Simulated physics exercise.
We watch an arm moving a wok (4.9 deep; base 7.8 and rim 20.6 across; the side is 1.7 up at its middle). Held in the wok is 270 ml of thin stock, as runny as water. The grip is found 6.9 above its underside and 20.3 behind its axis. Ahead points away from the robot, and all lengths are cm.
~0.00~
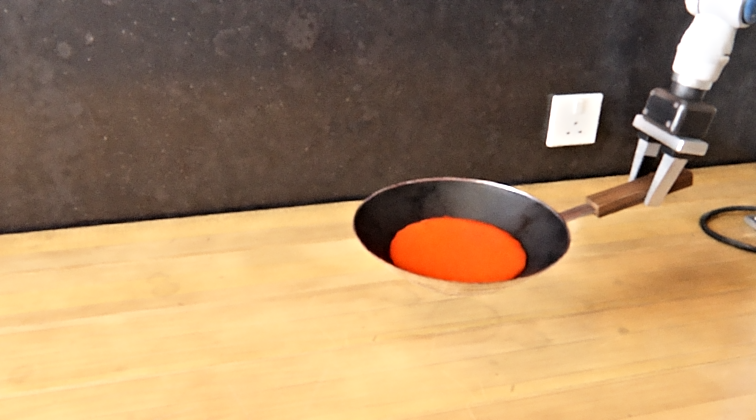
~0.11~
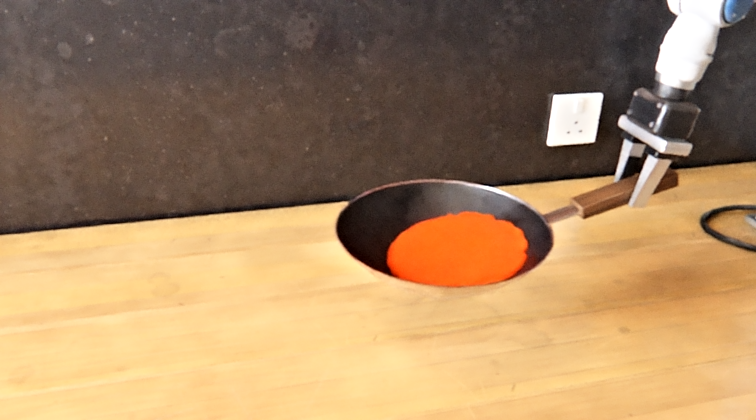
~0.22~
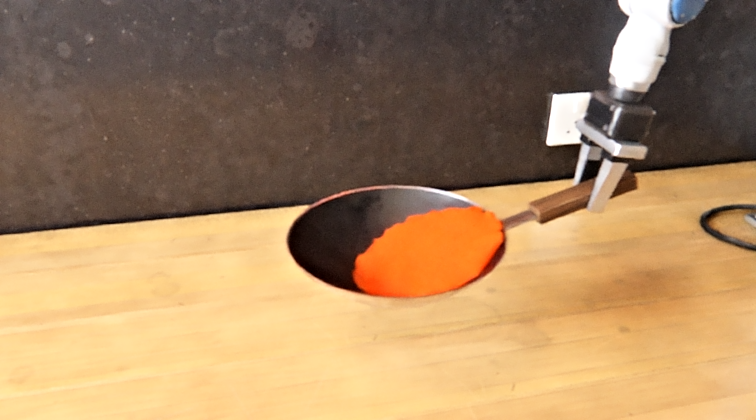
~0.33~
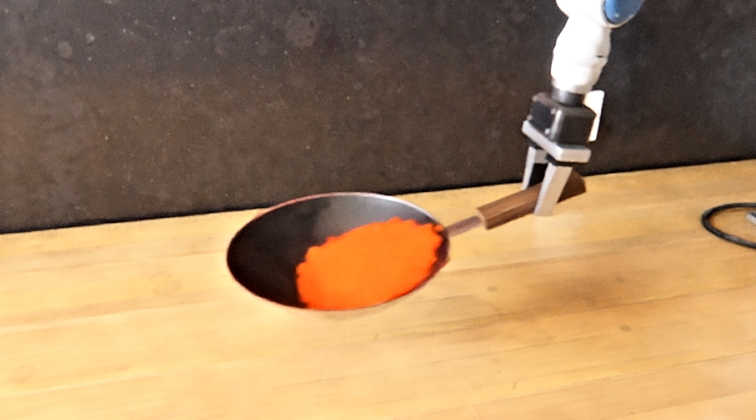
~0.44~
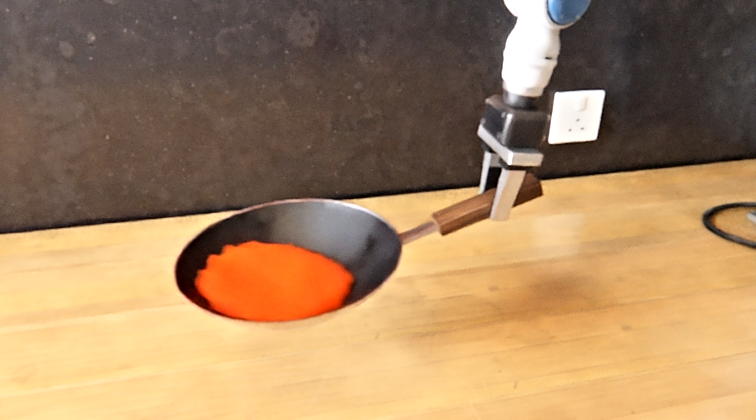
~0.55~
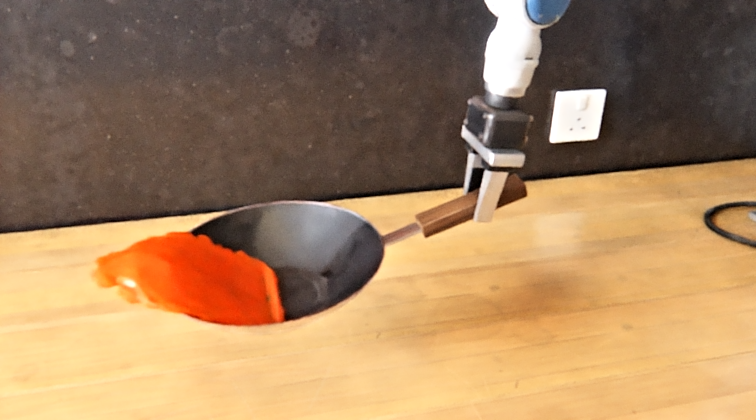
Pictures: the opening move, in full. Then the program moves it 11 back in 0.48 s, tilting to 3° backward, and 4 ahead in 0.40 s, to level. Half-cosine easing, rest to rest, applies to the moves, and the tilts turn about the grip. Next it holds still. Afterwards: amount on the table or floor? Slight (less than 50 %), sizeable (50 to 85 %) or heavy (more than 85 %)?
Sizeable.
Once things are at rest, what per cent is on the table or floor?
65 per cent or so.
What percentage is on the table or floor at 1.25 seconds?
Share: Around 60 %.
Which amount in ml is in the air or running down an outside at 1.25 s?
I'd say around 10 ml.
After 0.90 s, tilted 2° backward, liquid up to 16 above the table; 135 ml on the table or floor, 130 ml in the wok.
After 1.25 s, tilted 1° backward, liquid up to 15 above the table; 160 ml on the table or floor, 100 ml in the wok, 10 ml in the air or running down outside.
After 1.63 s, level, liquid up to 14 above the table; 170 ml on the table or floor, 95 ml in the wok.
After 2.43 s, level, liquid up to 15 above the table; 175 ml on the table or floor, 95 ml in the wok.
In the end, 175 ml on the table or floor, 95 ml in the wok. That is 64 % on the table or floor.
